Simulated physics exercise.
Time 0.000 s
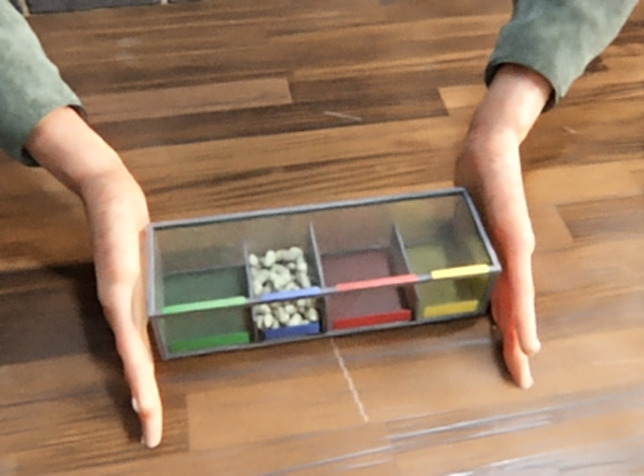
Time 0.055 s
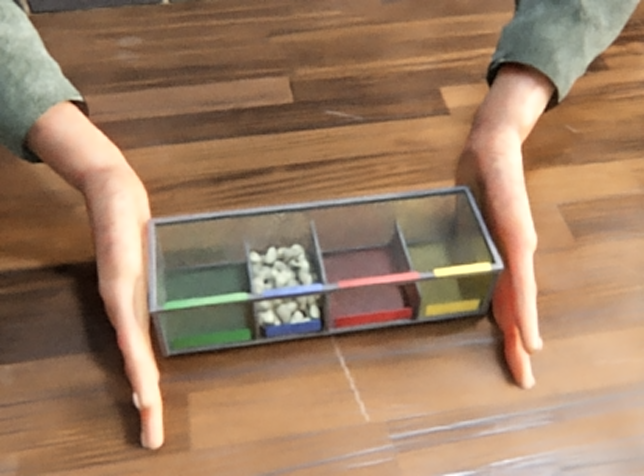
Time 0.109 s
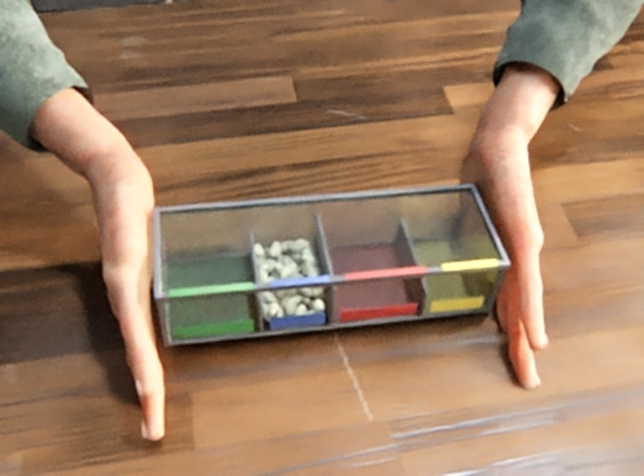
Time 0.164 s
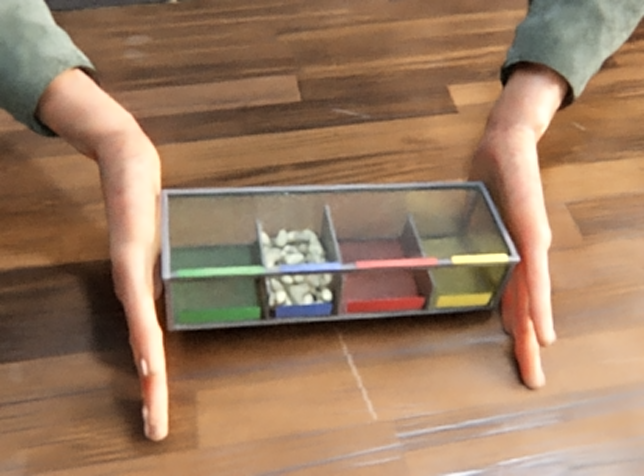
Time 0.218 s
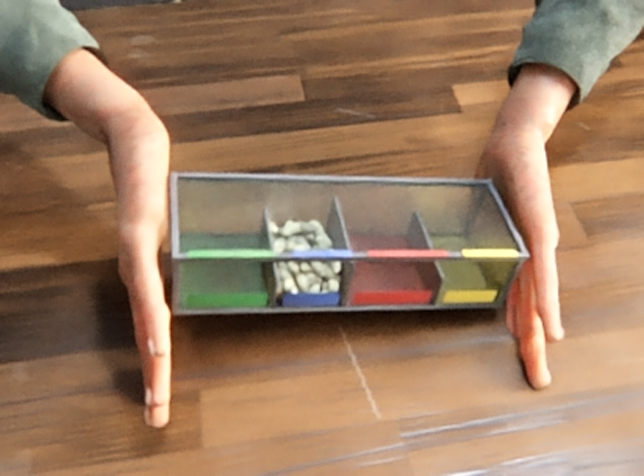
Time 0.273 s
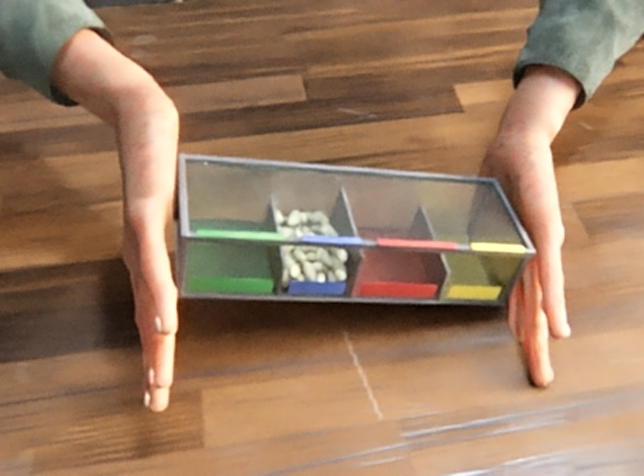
A clear divided box holding white beans tilts between two hands, its left end rising.
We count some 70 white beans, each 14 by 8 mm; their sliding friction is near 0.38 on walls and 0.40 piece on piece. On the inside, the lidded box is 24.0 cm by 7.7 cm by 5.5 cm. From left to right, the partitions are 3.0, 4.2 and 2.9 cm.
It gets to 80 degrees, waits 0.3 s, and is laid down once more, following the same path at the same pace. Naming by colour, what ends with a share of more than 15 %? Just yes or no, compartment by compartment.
Red gets a no, blue gets a yes, green gets a no, yellow gets a no.
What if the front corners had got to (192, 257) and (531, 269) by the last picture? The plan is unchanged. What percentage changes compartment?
That gives some 10 per cent.
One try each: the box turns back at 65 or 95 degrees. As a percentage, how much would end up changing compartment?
About 0 and about 30 per cent, in that order.
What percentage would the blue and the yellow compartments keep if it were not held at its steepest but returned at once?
Then: Blue 95; yellow 0.
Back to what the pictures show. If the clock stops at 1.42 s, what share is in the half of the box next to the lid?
Something like 20 percent of the pieces.
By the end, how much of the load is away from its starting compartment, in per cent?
10 per cent, roughly.
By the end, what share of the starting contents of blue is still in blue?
About 90 in a hundred.
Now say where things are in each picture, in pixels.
In the first picture, box tilt 0 degrees, front corners at (154, 313) and (494, 268); blue 100 %.
In the second picture, box tilt 1 degrees, front corners at (156, 308) and (496, 266).
In the third picture, box tilt 3 degrees, front corners at (161, 295) and (503, 263), lowest corner right back.
In the fourth picture, box tilt 7 degrees, front corners at (169, 275) and (512, 258), lowest corner right back.
In the fifth picture, box tilt 11 degrees, front corners at (179, 256) and (521, 254), lowest corner right back.
In the sixth picture, box tilt 15 degrees, front corners at (188, 234) and (528, 251), lowest corner right back; blue 100 %. Its pace works out near 70 degrees a second.
After 1.42 s, tilt 80 degrees; blue 95 %.
After 2.19 s, tilt 40 degrees; red 5 %, blue 90 %, yellow 5 %.
Then, at 2.98 s, tilt 0 degrees; red 5 %, blue 90 %, yellow 5 %.
At rest (3.6 s), red 5 %, blue 90 %, green 0 %, yellow 10 %.
